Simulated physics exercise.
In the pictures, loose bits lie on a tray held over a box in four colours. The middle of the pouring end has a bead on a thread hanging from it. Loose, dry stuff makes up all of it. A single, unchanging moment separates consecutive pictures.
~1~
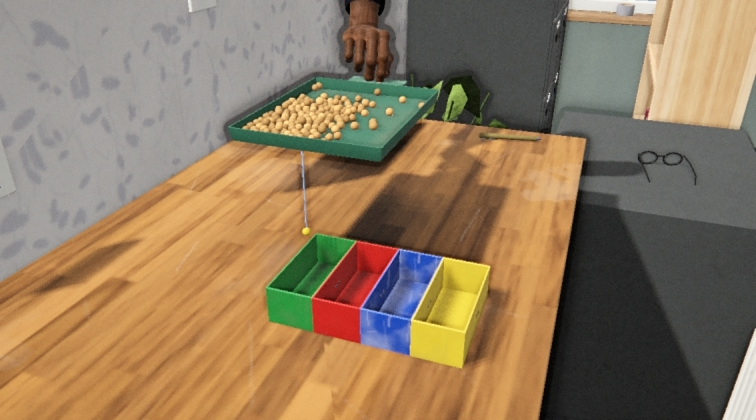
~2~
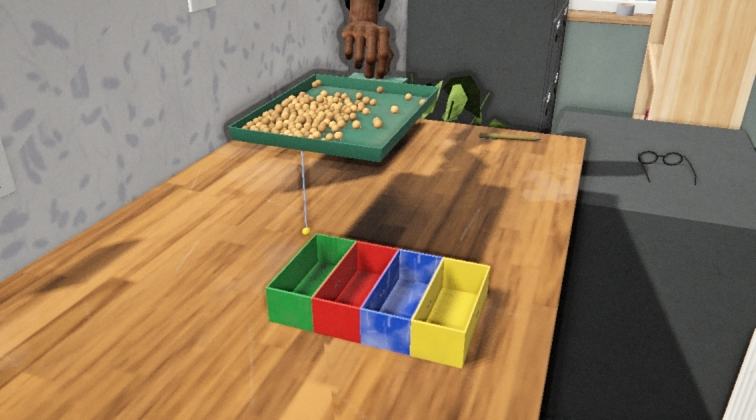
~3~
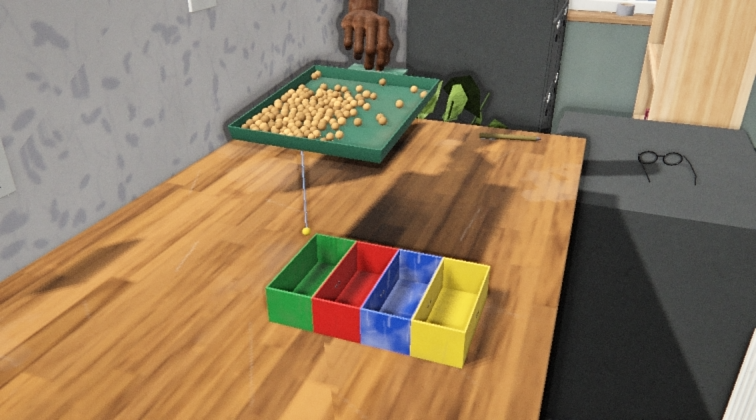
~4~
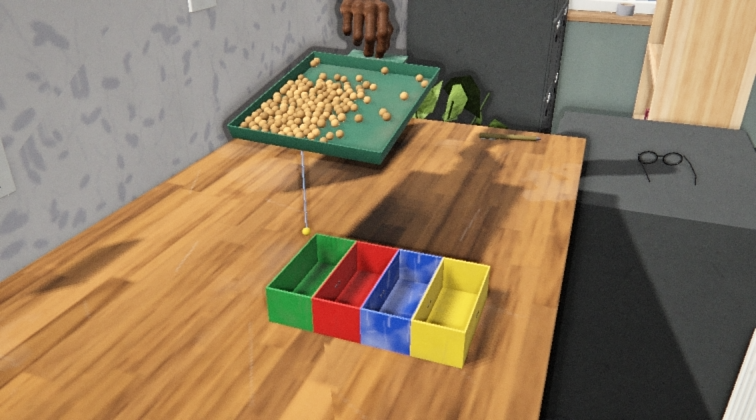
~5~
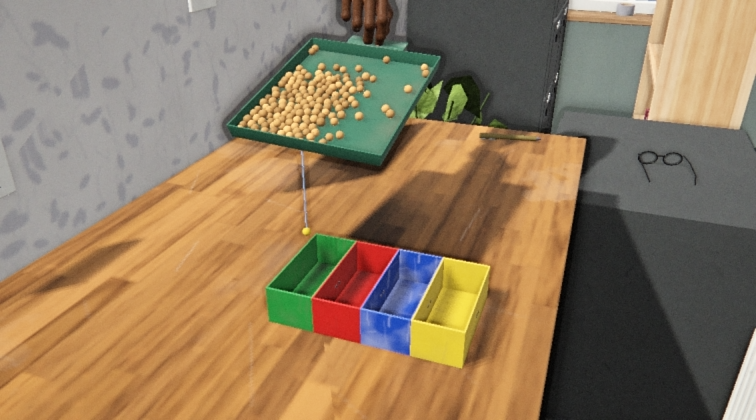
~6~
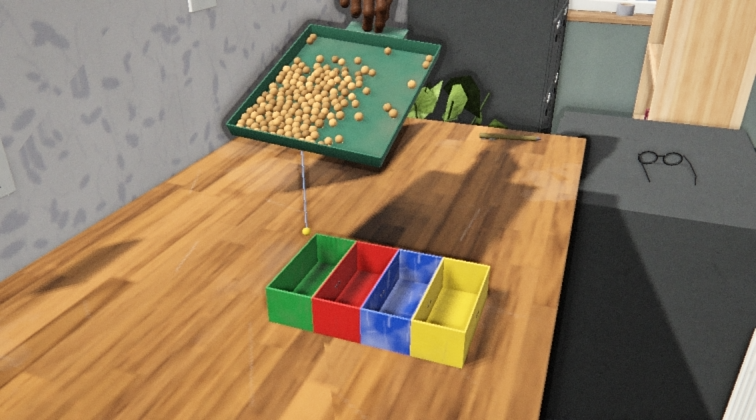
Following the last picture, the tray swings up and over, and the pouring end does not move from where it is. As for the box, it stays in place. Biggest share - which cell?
Red.
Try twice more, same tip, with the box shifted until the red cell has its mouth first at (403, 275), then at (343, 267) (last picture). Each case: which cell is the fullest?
First place: The cell in green; second place: The red cell.
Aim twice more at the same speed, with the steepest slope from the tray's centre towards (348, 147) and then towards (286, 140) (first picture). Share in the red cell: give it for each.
The first try gives close to 70 per cent, the second close to 0 per cent.
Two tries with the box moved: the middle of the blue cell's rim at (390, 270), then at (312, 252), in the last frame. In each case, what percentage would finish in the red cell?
First 40 per cent, second 0 per cent.
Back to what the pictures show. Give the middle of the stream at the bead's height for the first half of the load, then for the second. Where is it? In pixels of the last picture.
At (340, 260) for the first part, then at (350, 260) for the others.
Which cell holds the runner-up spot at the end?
In second place: That green cell.
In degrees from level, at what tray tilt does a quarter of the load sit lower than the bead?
Roughly 90 degrees of tilt.
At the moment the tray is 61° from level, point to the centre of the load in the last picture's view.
Roughly (318, 123).
Just after the last frame, tray tipped steeply; almost all on the tray; just a few in the blue cell; just a few falling or outside the box.
A moment on, tray tipped right over; roughly a quarter on the tray; roughly a quarter in the red cell; roughly a quarter in the green cell; just a few in the blue cell; roughly a quarter falling or outside the box.
Further on, tray tipped past a quarter turn; roughly half in the red cell; roughly a quarter in the green cell; about a tenth in the blue cell; just a few in the yellow cell; about a tenth falling or outside the box.
When it is over, tray tipped past a quarter turn; roughly half in the red cell; roughly a quarter in the green cell; about a tenth in the blue cell; just a few in the yellow cell; about a tenth outside the box.
